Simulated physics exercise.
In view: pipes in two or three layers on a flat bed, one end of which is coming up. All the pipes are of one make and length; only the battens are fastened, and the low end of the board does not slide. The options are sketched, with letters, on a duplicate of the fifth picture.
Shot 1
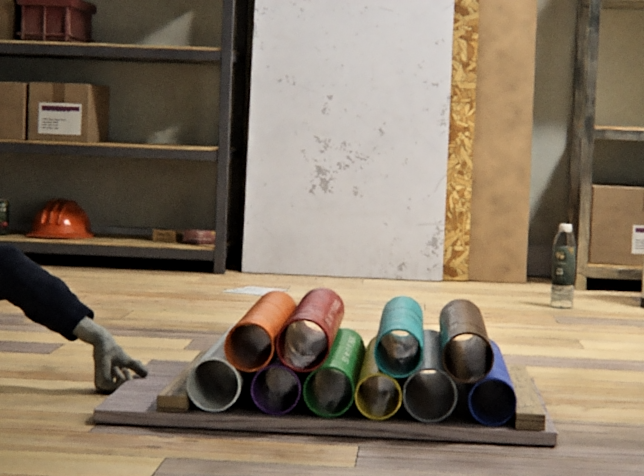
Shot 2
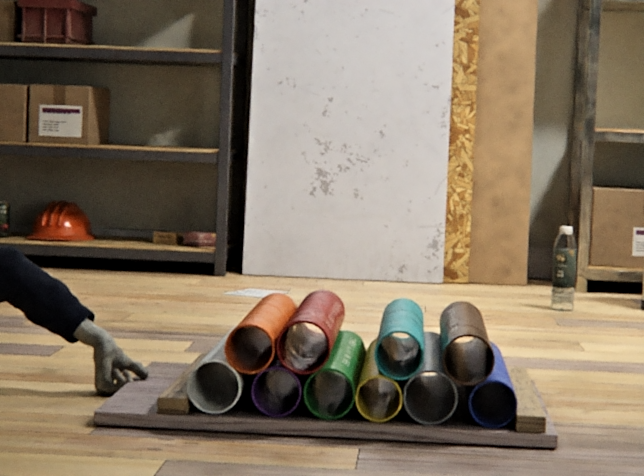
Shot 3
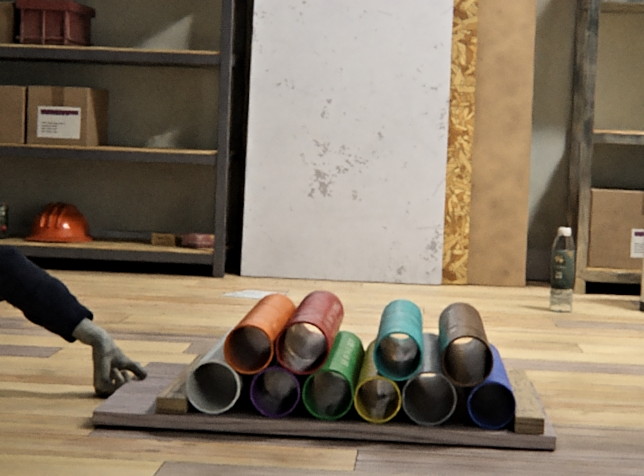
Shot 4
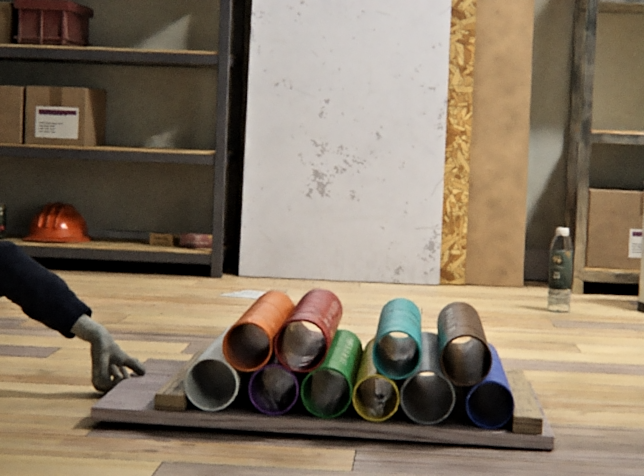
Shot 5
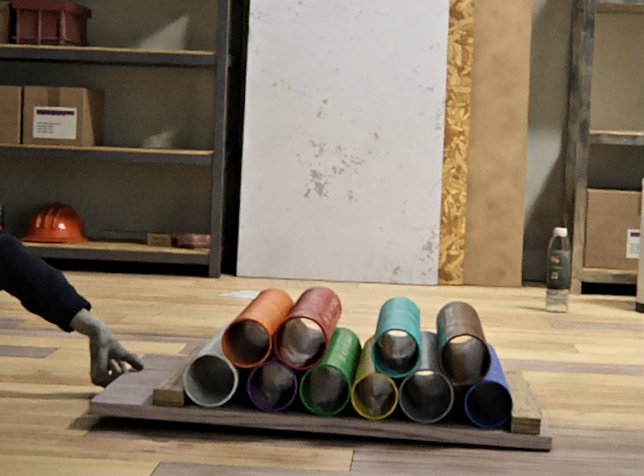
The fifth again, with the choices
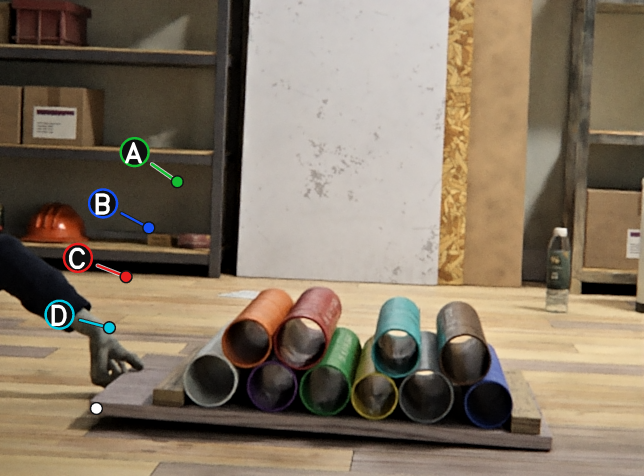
In a workshop, a gloved hand at left slightly raises one end of a board holding stacked colourful pipes between wooden battens.
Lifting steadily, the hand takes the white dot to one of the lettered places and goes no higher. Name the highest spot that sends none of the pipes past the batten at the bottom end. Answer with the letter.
The answer is mark C.
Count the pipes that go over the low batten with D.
At D the number is none.
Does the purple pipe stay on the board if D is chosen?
Yes, with D.
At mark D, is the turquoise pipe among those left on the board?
Yes.
On the marked copy, A at (177, 182); B at (149, 228); C at (126, 277); D at (109, 328); the white dot at (96, 409).
With C. Early on, board at 14°.
Further on, board at 19°.
At the end, board at 19°, none over the low batten.
As for the rest, A four over the low batten (red, brown, turquoise, orange); B four over the low batten (red, brown, turquoise, orange); D none over the low batten.
